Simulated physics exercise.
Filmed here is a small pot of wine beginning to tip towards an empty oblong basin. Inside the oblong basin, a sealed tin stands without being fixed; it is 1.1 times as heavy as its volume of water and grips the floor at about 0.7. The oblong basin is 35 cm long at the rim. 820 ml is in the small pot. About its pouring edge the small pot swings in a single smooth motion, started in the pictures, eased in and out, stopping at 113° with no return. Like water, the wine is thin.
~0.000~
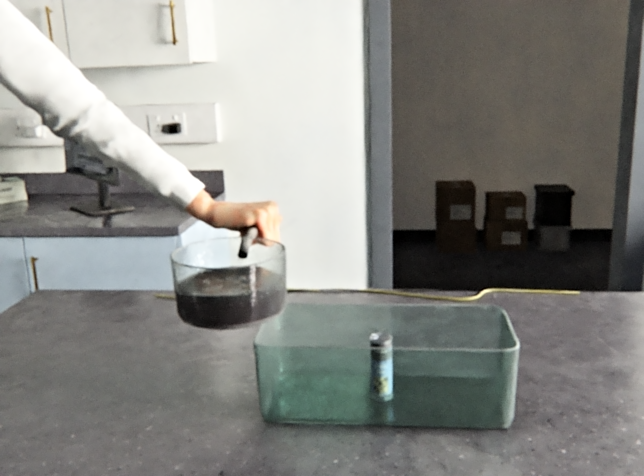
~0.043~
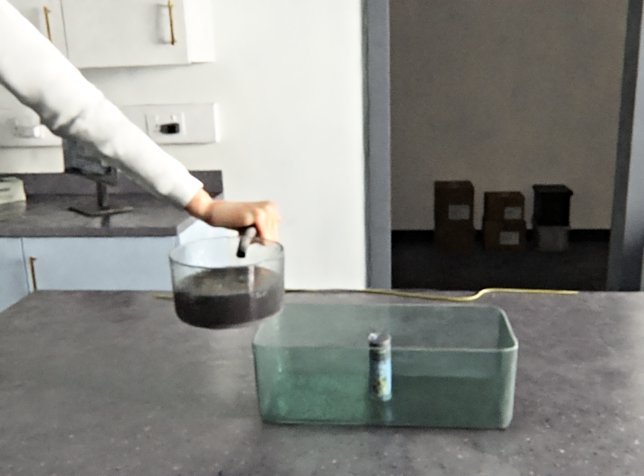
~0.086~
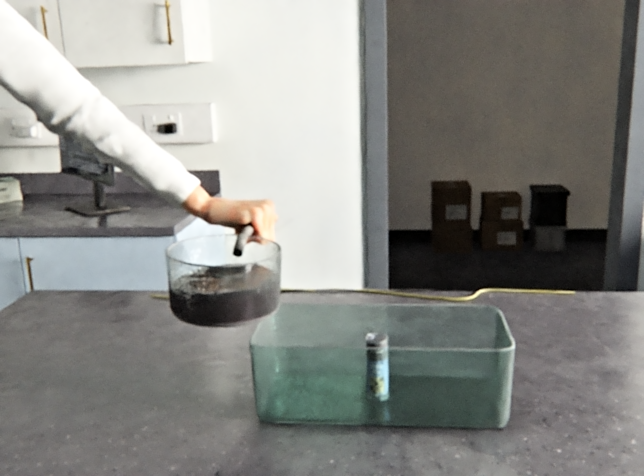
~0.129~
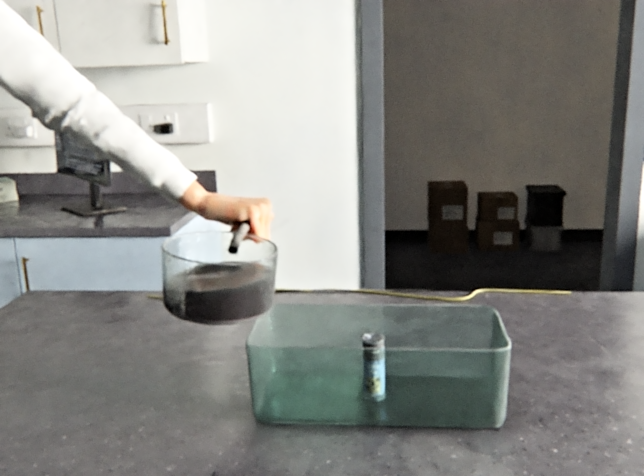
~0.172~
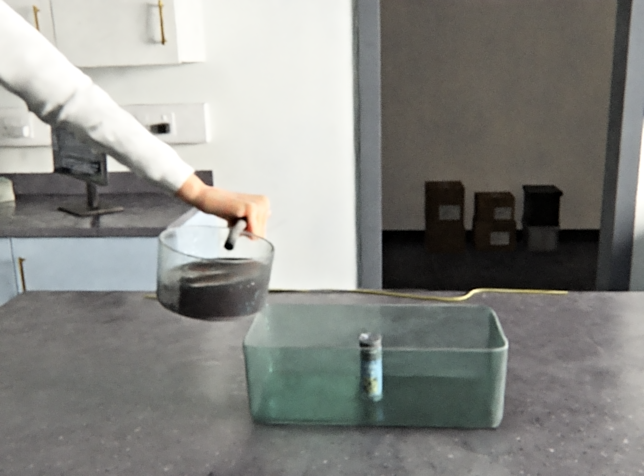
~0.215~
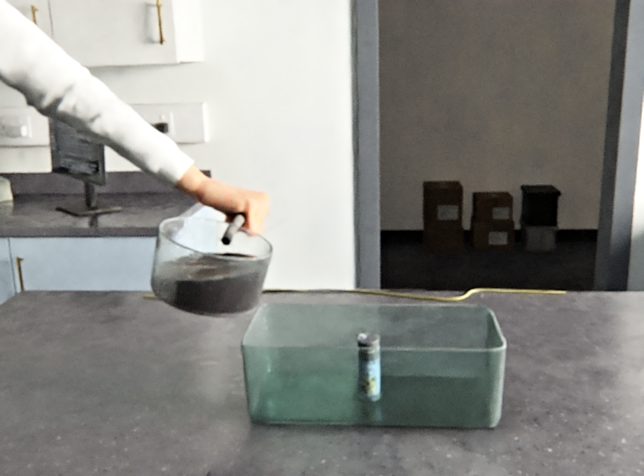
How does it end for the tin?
The tin goes down.
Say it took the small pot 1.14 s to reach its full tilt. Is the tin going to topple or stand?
Result: Tin tipped over.
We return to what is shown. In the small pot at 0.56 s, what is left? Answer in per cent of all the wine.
Roughly 74 %.
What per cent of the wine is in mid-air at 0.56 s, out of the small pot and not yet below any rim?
26 %.
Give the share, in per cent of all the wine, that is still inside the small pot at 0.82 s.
10 %.
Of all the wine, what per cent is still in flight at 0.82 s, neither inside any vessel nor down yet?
About 20 percent.
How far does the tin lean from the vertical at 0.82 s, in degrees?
It tilts roughly 35° from upright.
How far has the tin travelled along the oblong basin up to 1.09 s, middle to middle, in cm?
The tin has gone some 11 cm.
Then, 0.56 s in, the tilt is 81° and 74 per cent is still to pour; the tin stands where it began.
Then, 0.82 s in, the tilt is 112° and 10 per cent is still to pour; the tin leans 34°.
Then, 1.09 s in, the tilt is 113° and 0 per cent is still to pour; the tin lies on its side.
Then, 1.38 s in, the tilt is 113° and 0 per cent is still to pour; the tin lies on its side.
Finally, the tin lies on its side.
